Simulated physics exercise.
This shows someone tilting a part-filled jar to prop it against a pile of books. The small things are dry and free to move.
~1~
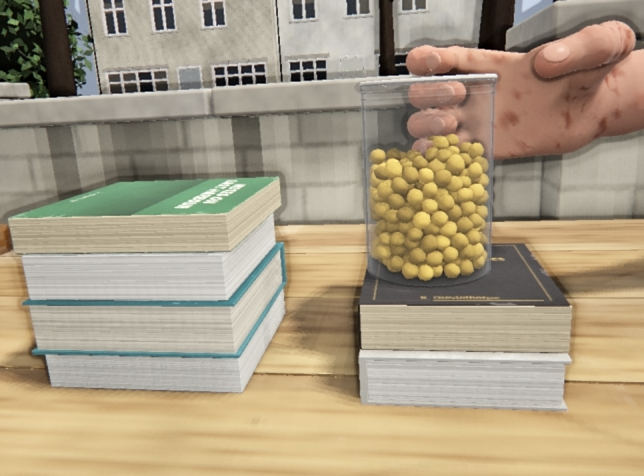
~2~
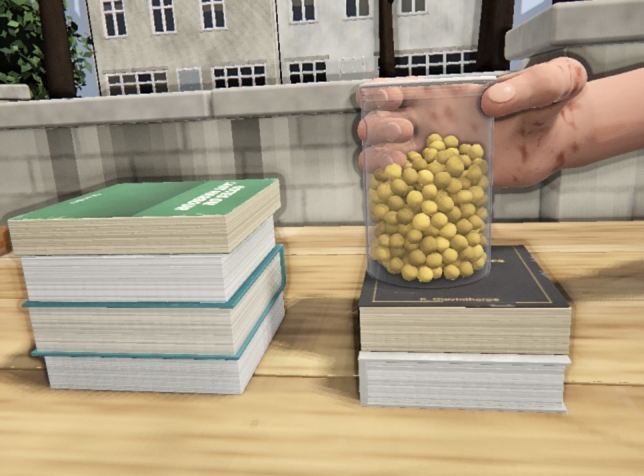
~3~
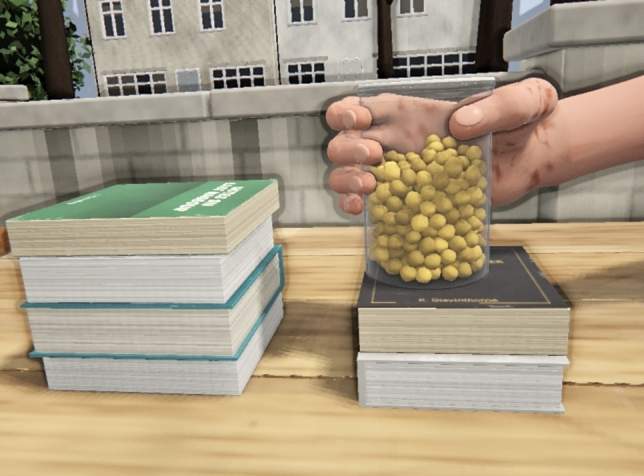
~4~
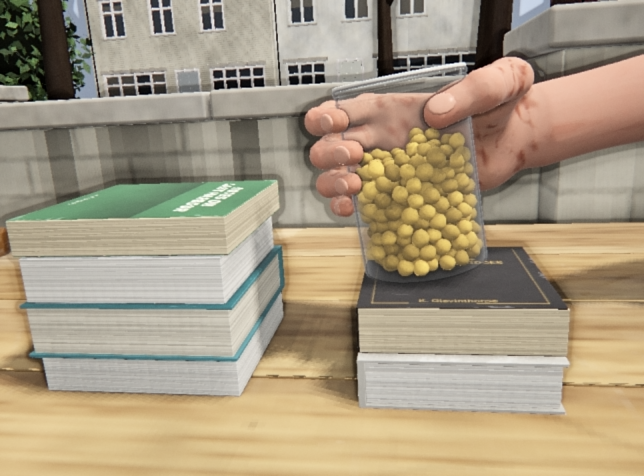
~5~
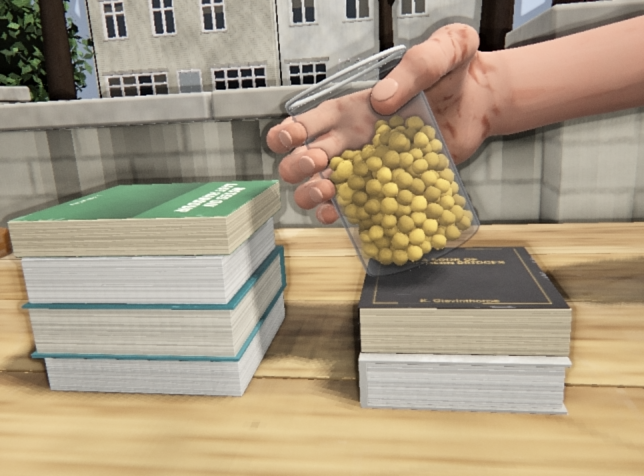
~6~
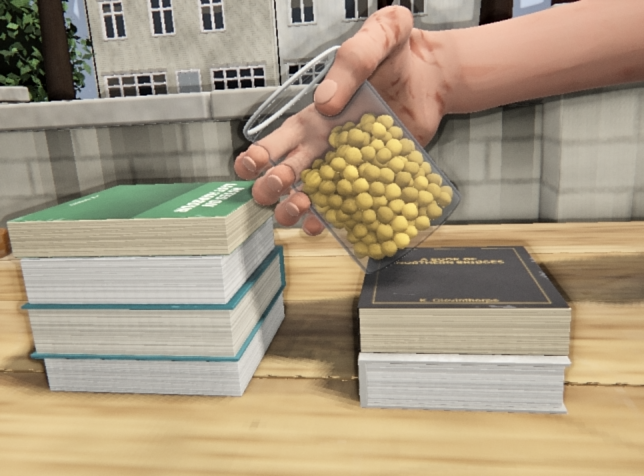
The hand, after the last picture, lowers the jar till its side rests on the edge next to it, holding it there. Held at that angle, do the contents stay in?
Yes, nothing drops.
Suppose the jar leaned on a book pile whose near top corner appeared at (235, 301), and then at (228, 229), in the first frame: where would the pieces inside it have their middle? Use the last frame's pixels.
(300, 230) and (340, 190), approximately.
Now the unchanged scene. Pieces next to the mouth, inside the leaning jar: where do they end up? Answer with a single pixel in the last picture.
Roughly at (274, 181).
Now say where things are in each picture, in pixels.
In the first frame, jar near (427, 177), two thirds full of puffed corn balls; book pile near (164, 211), reaching half way up the jar.
In the second frame, jar near (427, 179), upright; rim near (362, 87); top of the contents near (432, 174).
In the third frame, jar near (425, 180), upright; rim near (361, 88); book pile near (162, 213).
In the fourth frame, jar near (412, 173), leaning 8°; rim near (336, 91); top of the contents near (423, 162).
In the fifth frame, jar near (384, 164), leaning 23°; rim near (290, 106); book pile near (164, 214).
In the sixth frame, jar near (353, 163), leaning 38°; rim near (249, 133); book pile near (163, 214), reaching half way up the jar.
Then, 0.20 s on from there, the jar leans 50°; everything is still inside.
Then, 0.38 s on from there, the jar rests on the book pile at 52°; everything is still inside.
In the end, the jar rests on the book pile at 52°; everything is still inside.
